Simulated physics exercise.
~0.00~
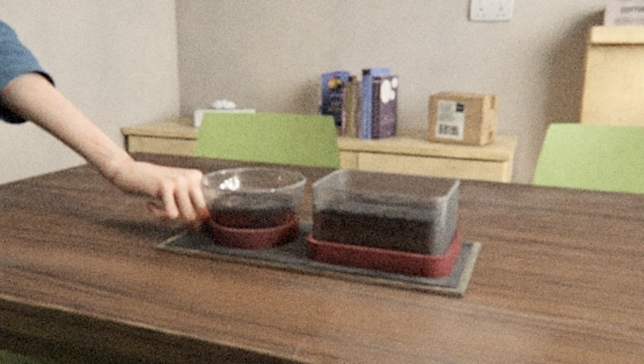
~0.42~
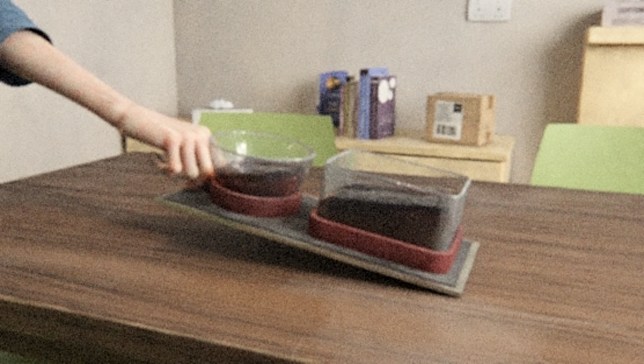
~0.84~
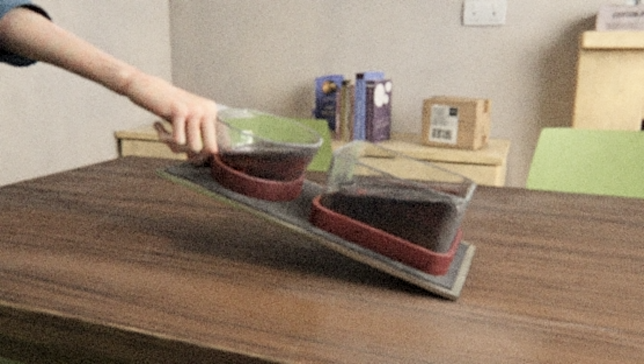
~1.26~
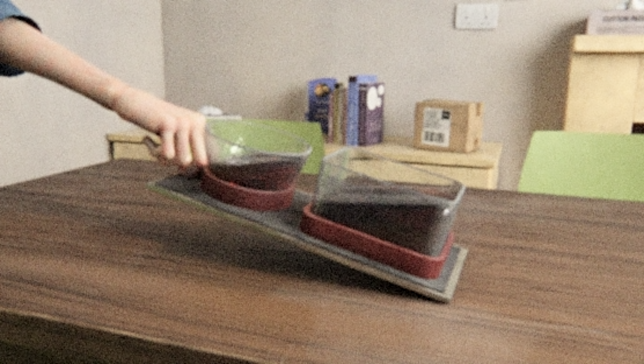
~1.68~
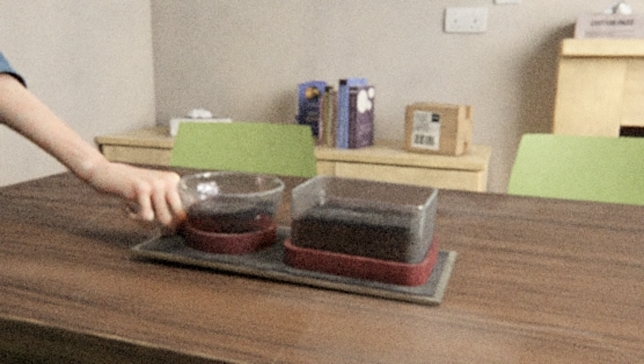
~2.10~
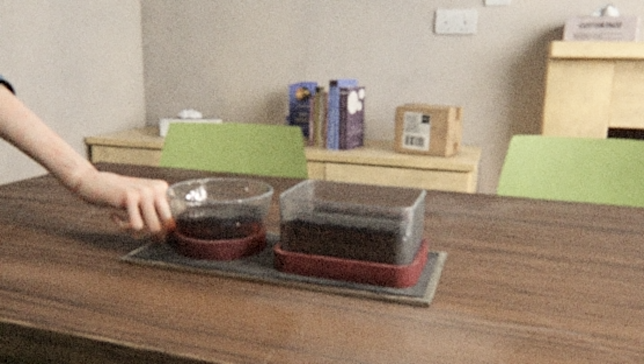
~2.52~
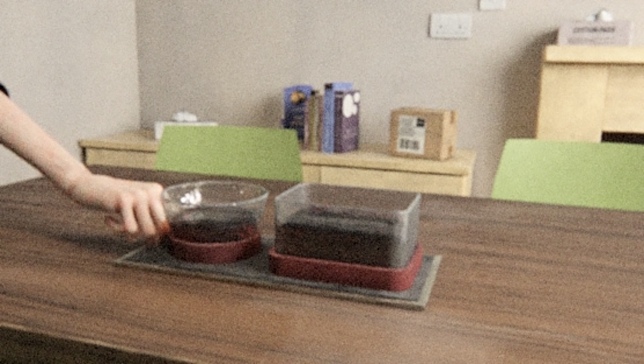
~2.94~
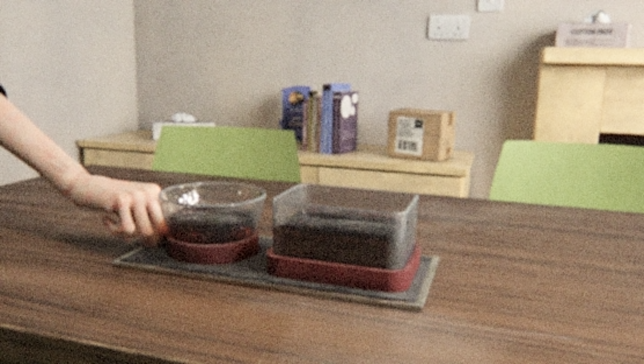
A hand lifts the left edge of a tray holding a round clear bowl and a rectangular clear food box of dark liquid, tilting the liquid toward the right, then lowers it until the tray rests flat on the wooden table, both containers still upright in their red holders.
